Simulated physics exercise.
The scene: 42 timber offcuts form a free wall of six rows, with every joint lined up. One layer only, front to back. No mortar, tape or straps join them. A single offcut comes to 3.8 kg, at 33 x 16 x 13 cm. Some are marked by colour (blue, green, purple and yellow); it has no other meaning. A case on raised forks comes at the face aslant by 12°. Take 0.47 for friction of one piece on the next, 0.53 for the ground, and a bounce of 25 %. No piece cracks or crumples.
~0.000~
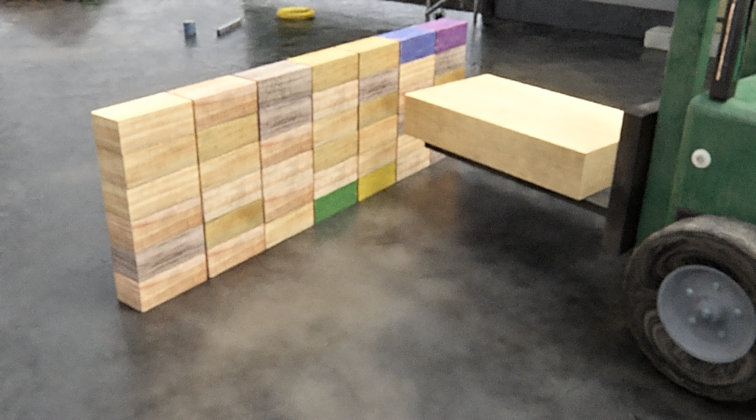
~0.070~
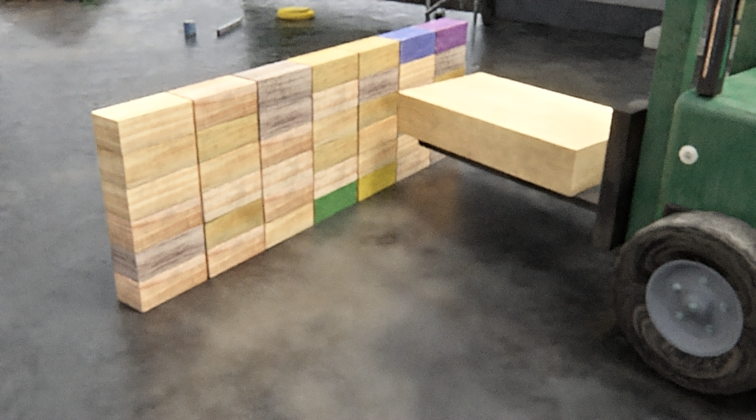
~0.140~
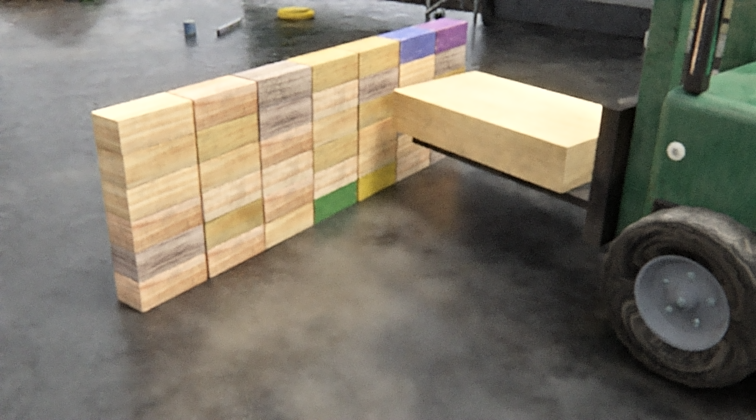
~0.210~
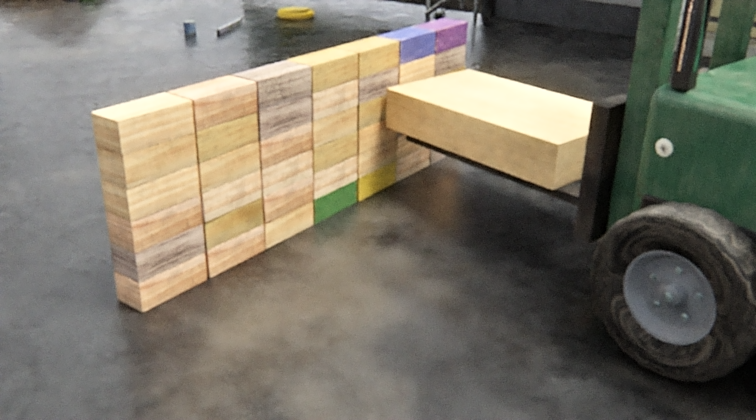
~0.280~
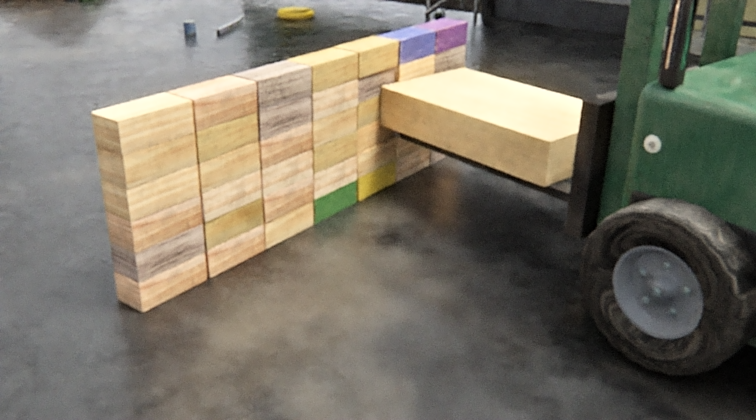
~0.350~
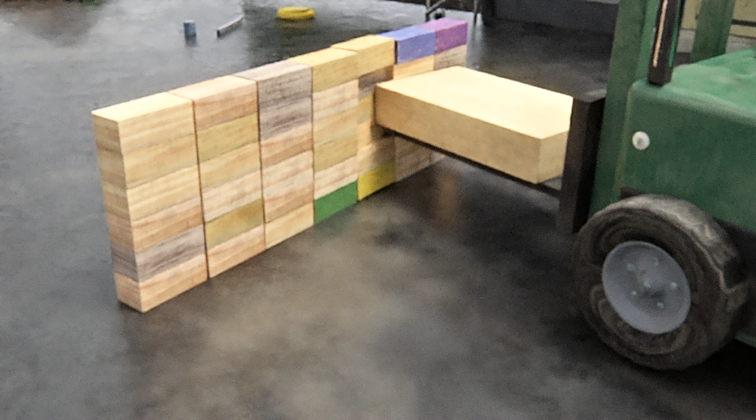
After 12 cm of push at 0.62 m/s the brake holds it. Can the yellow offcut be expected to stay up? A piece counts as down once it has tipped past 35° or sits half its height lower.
That offcut drops.
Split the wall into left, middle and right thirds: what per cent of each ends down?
Left 0, middle 30, right 30 per cent.
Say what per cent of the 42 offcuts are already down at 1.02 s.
By then 25 per cent.
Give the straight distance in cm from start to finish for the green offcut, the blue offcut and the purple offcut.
Moved: Green 0, blue 95, purple 0.
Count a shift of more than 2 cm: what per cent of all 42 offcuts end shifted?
It is 25 per cent.
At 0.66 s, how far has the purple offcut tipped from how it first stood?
About 0°.
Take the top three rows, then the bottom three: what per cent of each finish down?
From the top 30, from the bottom 20 per cent.
By 0.66 s, none of the 42 offcuts down, 14 disturbed; yellow offcut tilted 24°; blue offcut tilted 15°.
By 1.02 s, 10 of the 42 offcuts down; yellow offcut on its side; blue offcut tilted 68°, 25 cm lower.
When it is over (2.1 s), 10 of the 42 offcuts down; yellow offcut on its side; blue offcut on its side; purple offcut unmoved. In pixels of the last frame, middles, yellow offcut near (345, 169), blue offcut near (307, 131).
